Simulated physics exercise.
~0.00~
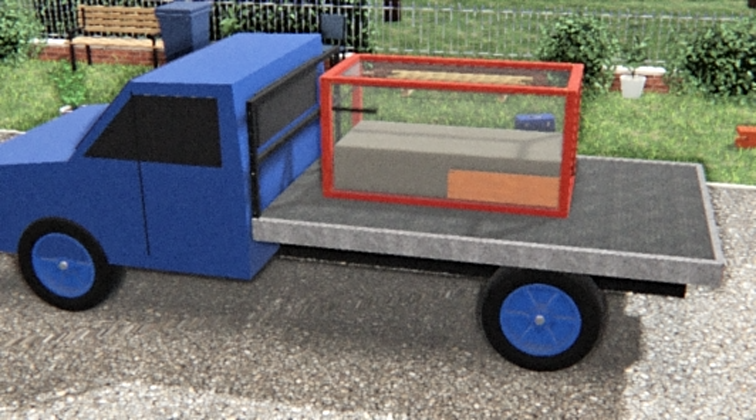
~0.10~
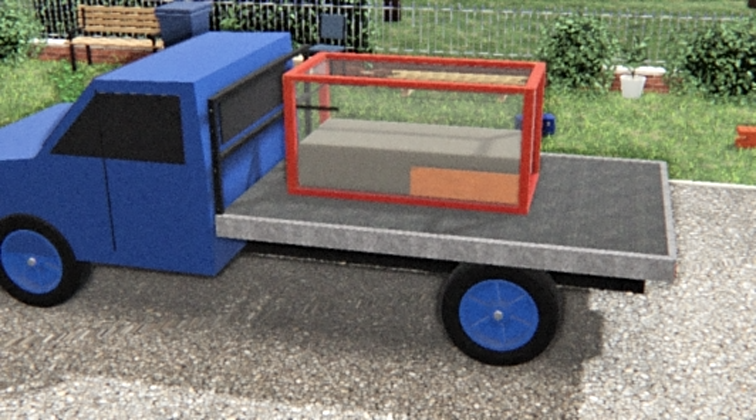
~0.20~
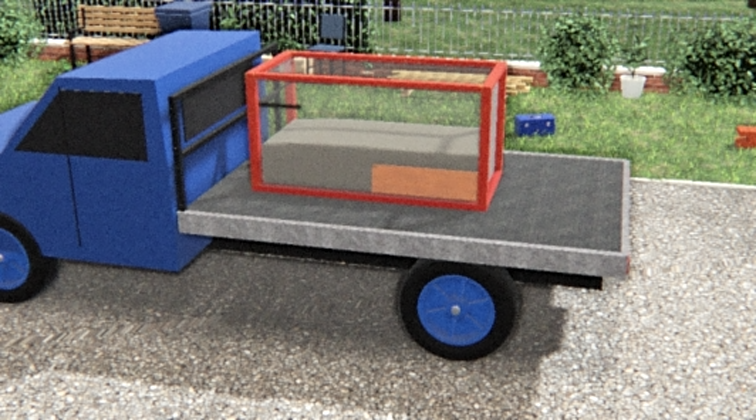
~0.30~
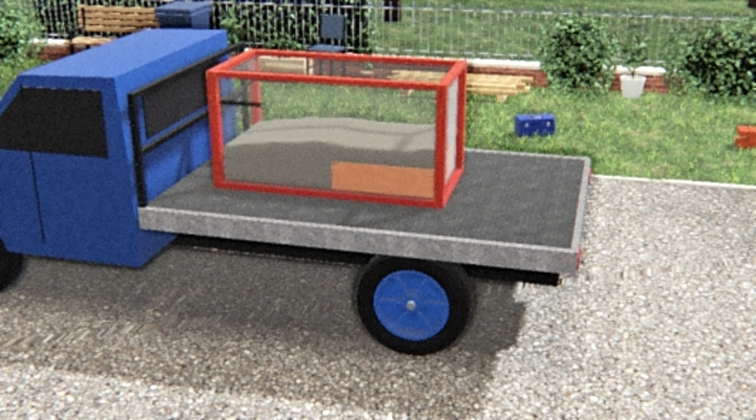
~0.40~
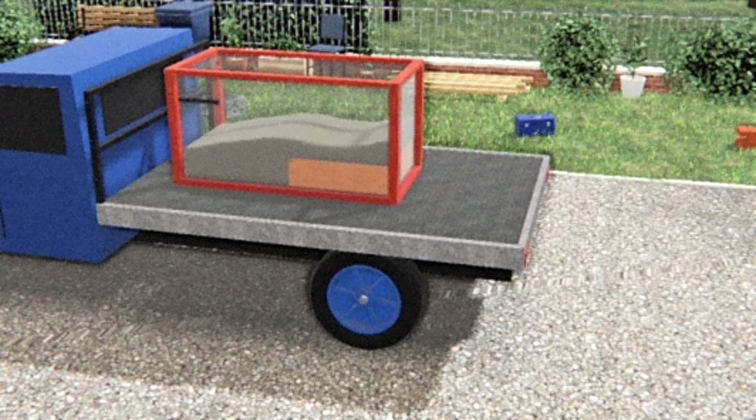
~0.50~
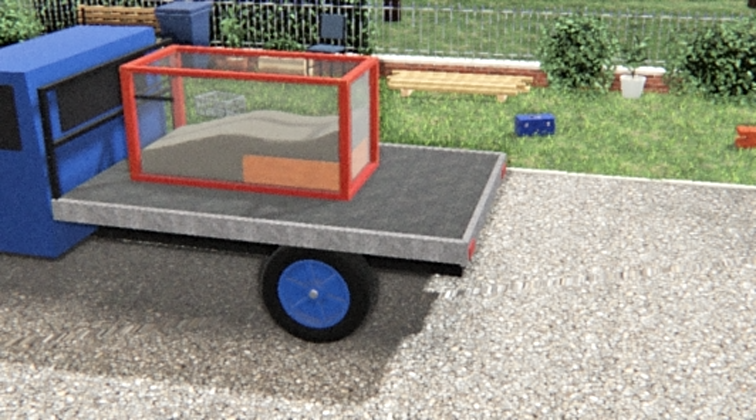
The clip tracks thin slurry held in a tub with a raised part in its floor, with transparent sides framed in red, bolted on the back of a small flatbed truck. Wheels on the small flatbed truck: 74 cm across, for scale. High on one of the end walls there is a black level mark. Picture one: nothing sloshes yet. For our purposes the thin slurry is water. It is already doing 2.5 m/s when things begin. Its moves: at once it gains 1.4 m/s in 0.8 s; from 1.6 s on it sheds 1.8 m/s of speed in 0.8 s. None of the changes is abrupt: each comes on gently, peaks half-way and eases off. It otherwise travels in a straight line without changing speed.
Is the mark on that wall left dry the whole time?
No, the slosh gets to it.
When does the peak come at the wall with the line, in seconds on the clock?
2.0 s.
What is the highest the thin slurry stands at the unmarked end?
It tops out at about 69 cm.
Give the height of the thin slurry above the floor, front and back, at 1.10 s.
Heights: Front 24 cm, then back 50 cm.
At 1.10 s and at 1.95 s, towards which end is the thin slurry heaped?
The liquid stands at the rear end first and then at the forward end.
After 1.10 s the surface is 23 cm up at the front and 50 cm at the back; nothing has left.
After 1.95 s the surface is 51 cm up at the front and 25 cm at the back; nothing has left.
After 2.90 s the surface is 26 cm up at the front and 20 cm at the back; nothing has left.
After 5.39 s the waves are smaller; the highest at the front wall was 64 cm, at 2.05 s, against a line at 56 cm.
